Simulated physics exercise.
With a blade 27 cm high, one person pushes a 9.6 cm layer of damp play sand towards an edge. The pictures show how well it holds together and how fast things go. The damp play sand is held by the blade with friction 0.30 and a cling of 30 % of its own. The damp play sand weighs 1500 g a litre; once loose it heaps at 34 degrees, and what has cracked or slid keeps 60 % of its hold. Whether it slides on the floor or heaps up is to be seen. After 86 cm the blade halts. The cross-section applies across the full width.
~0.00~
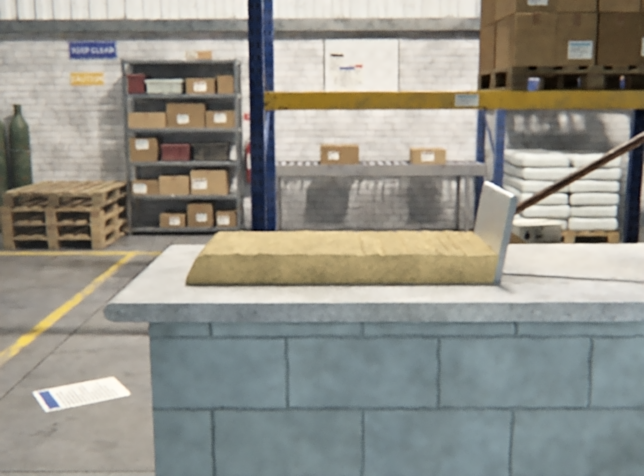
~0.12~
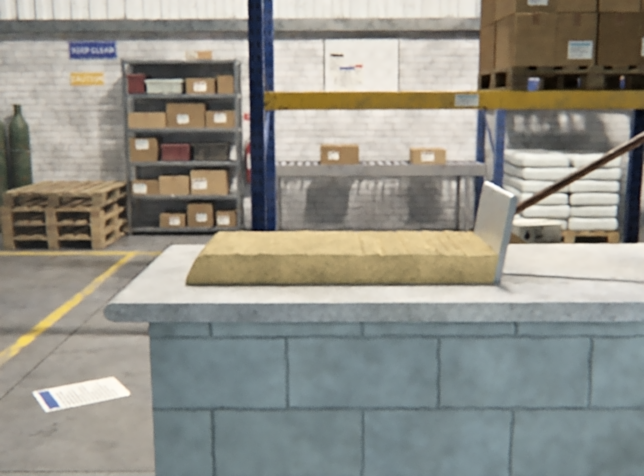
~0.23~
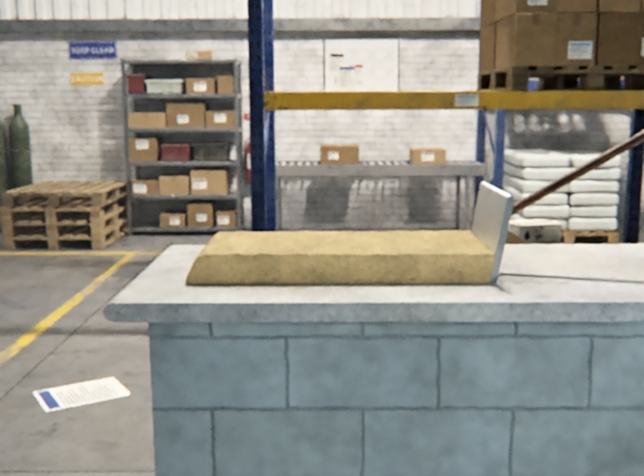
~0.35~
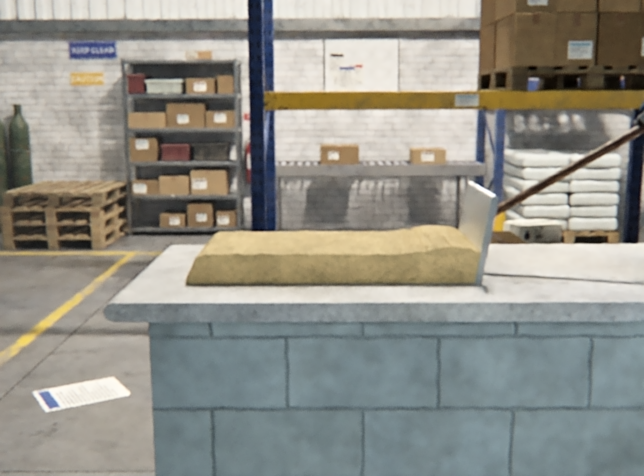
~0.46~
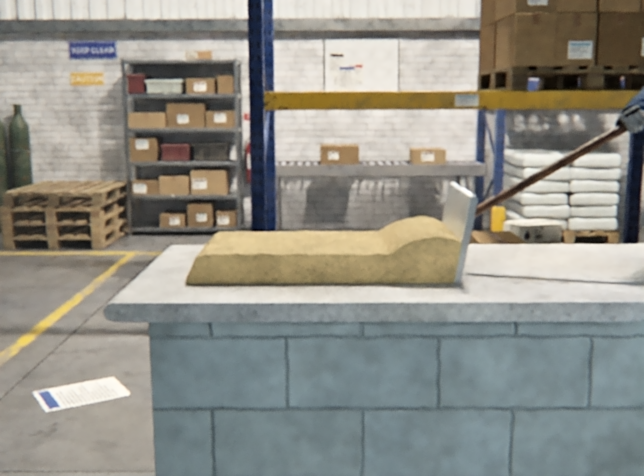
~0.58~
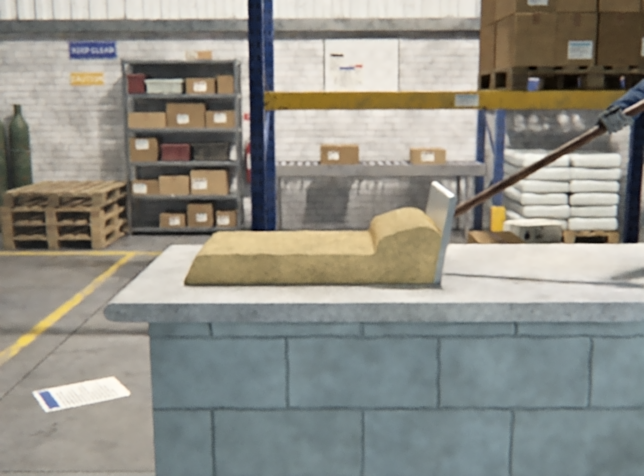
The clip shows a blade on a long handle resting against a flat layer of damp sand on a ledge, then pushing left as a gloved hand appears, heaping the sand beside it while the far end stays still.
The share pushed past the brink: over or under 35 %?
Observation: Lands beyond the 35 % mark.
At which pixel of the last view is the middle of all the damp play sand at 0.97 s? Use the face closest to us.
That point lands roughly at (271, 263).
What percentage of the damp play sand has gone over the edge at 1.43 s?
It works out at roughly 10 percent.
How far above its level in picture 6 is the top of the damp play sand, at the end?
I'd put it at close to 2 cm.
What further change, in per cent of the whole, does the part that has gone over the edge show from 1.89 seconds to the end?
The share shifts by around 8 % up to the end.
By 0.97 s, 0 % has gone over the edge.
By 1.43 s, 10 % has gone over the edge.
By 1.89 s, 36 % has gone over the edge.
By 2.35 s, 45 % has gone over the edge.
By 2.64 s, at the end, 45 % has gone over the edge.
